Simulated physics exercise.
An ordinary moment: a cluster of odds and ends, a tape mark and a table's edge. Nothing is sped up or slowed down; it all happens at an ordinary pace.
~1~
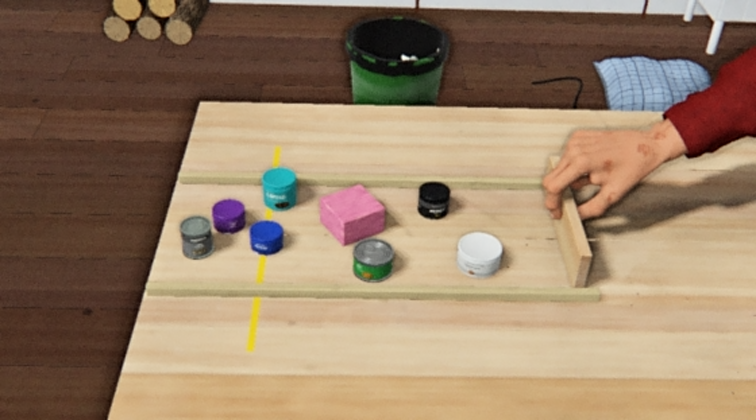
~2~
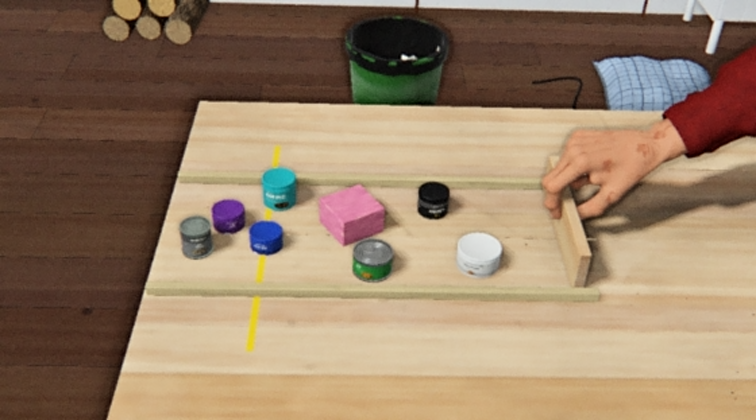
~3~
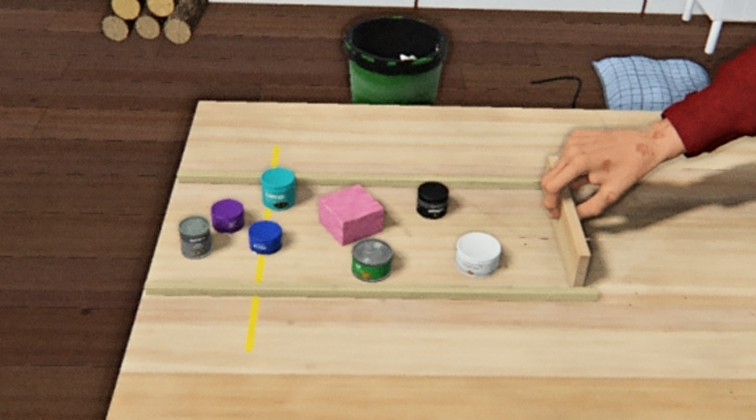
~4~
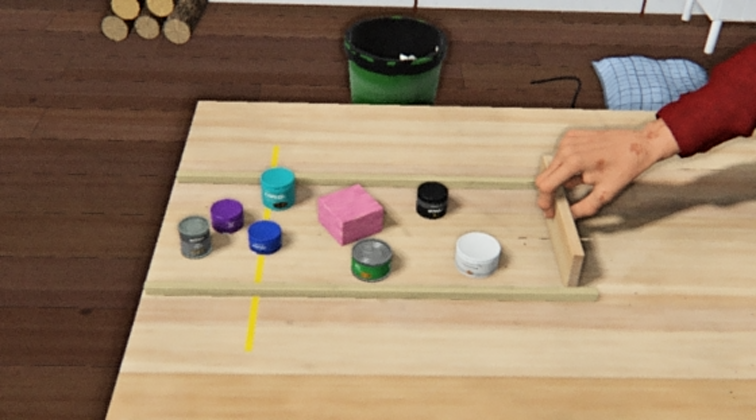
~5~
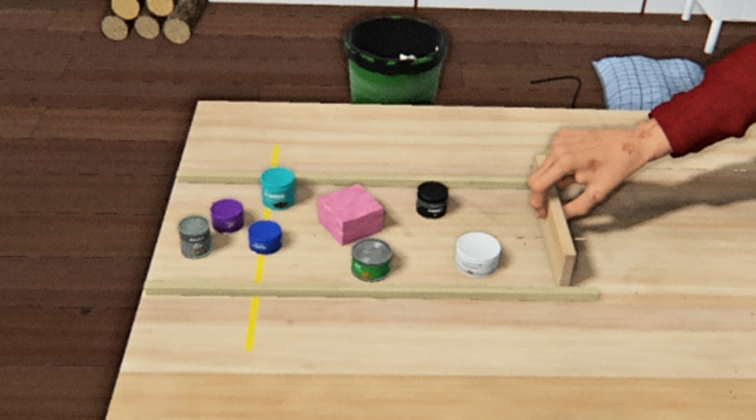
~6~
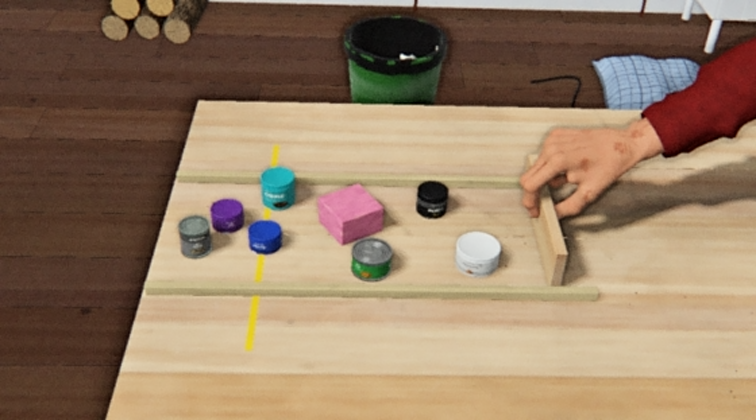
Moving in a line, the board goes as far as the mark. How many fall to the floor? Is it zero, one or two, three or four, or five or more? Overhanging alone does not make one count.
I would say zero.
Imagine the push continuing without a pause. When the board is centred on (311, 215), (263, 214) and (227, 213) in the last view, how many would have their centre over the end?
0; 0; 2.
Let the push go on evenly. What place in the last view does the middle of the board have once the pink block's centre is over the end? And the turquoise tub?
Near (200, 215), then near (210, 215).
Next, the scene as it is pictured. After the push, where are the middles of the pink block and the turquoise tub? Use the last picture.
Final centres, first then second: (232, 214), (223, 186).
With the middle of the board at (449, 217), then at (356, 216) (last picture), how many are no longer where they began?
Tally: 2; 4.
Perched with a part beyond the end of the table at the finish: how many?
0 of them.
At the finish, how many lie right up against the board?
3.
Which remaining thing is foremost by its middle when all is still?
That would be the grey pot, the foremost.
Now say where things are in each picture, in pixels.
The first picture shows grey pot (197, 238); purple tub (229, 217); blue tub (267, 238); board (566, 220); tape (266, 234).
The second picture shows purple tub (229, 217); turquoise tub (279, 190).
The third picture shows blue tub (265, 238); black tub (433, 201).
The fourth picture shows grey pot (195, 237); white tub (477, 255).
The fifth picture shows purple tub (227, 216); green pot (371, 260).
The sixth picture shows grey pot (195, 237); purple tub (227, 216); blue tub (265, 237); board (544, 219); tape (265, 233).
Soon after, none off yet; grey pot at rest near (195, 237); purple tub at rest near (227, 216); blue tub at rest near (265, 237).
At rest, the number that fall off is zero.
